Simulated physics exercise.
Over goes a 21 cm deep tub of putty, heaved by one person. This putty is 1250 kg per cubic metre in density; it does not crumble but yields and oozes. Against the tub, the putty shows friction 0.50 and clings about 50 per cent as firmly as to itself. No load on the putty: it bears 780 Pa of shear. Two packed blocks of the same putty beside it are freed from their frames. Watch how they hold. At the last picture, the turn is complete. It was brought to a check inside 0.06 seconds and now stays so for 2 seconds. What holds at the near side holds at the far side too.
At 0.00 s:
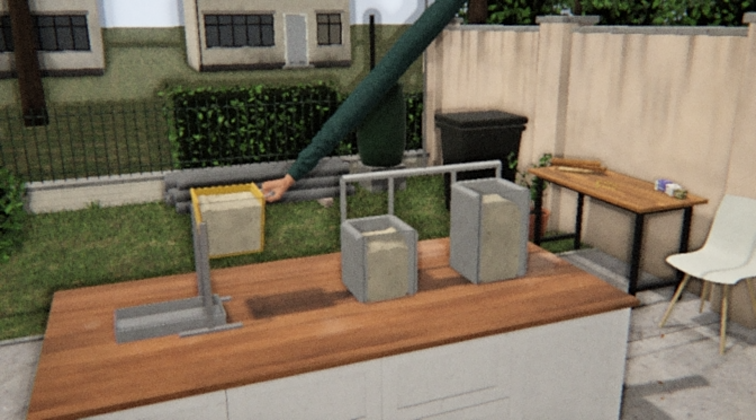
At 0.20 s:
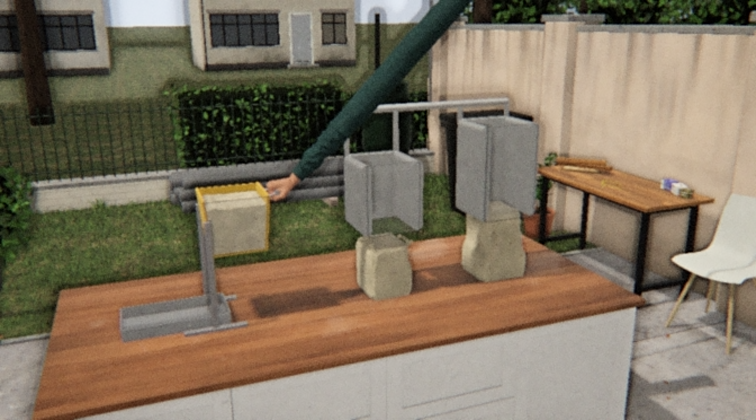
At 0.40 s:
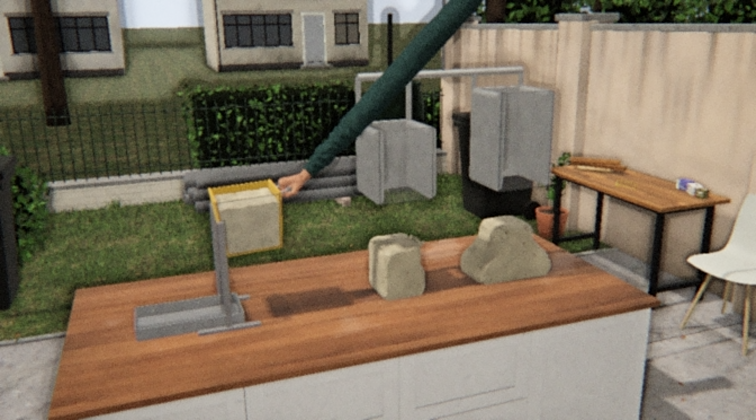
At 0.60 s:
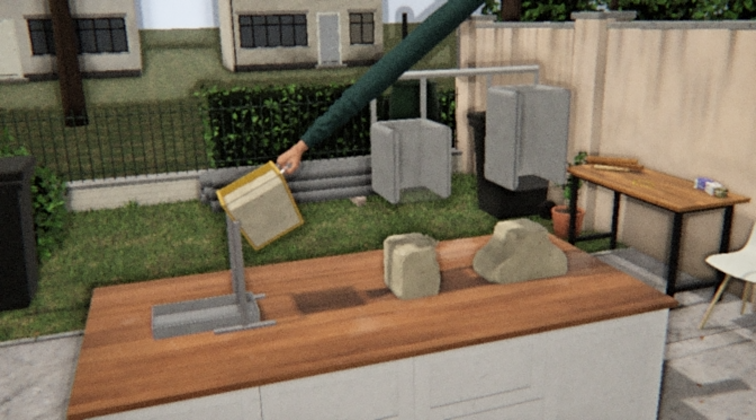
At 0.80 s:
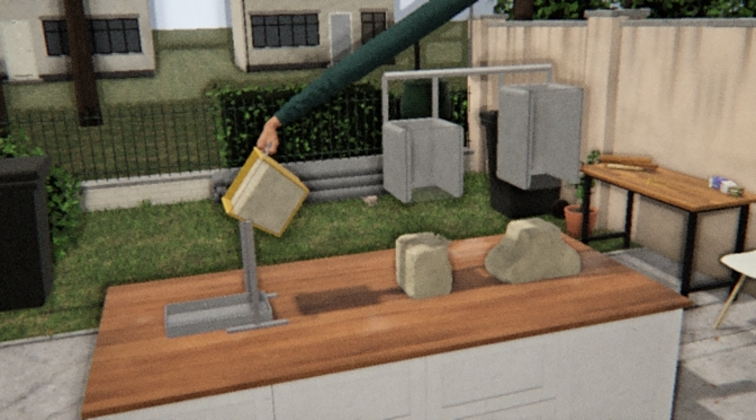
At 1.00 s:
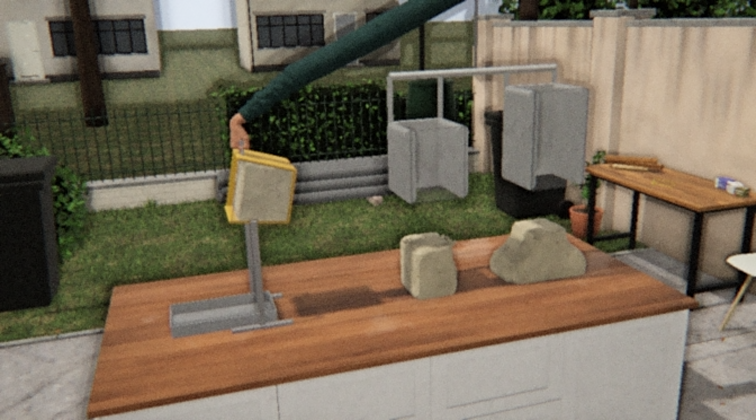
A green-sleeved arm tips a yellow-edged tub leftward after gray molds lift off two slumping blocks.
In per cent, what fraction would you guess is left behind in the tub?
My guess is 100 per cent.
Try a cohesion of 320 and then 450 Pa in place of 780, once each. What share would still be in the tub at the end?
55 in a hundred, followed by 70 in a hundred.
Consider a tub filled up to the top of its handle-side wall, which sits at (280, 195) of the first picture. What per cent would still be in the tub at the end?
I'd put it at close to 60 per cent.
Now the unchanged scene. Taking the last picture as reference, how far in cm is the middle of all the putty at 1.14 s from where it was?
Roughly 1 cm.
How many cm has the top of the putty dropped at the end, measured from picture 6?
Roughly 1 cm.
After 1.14 s, the tub is at 78 degrees and holds 100 %.
After 1.31 s, the tub is at 78 degrees and holds 100 %.
After 1.48 s, the tub is at 78 degrees and holds 100 %.
After 1.65 s, the tub is at 78 degrees and holds 100 %.
After 3.00 s, the tub is at 78 degrees and holds 100 %.
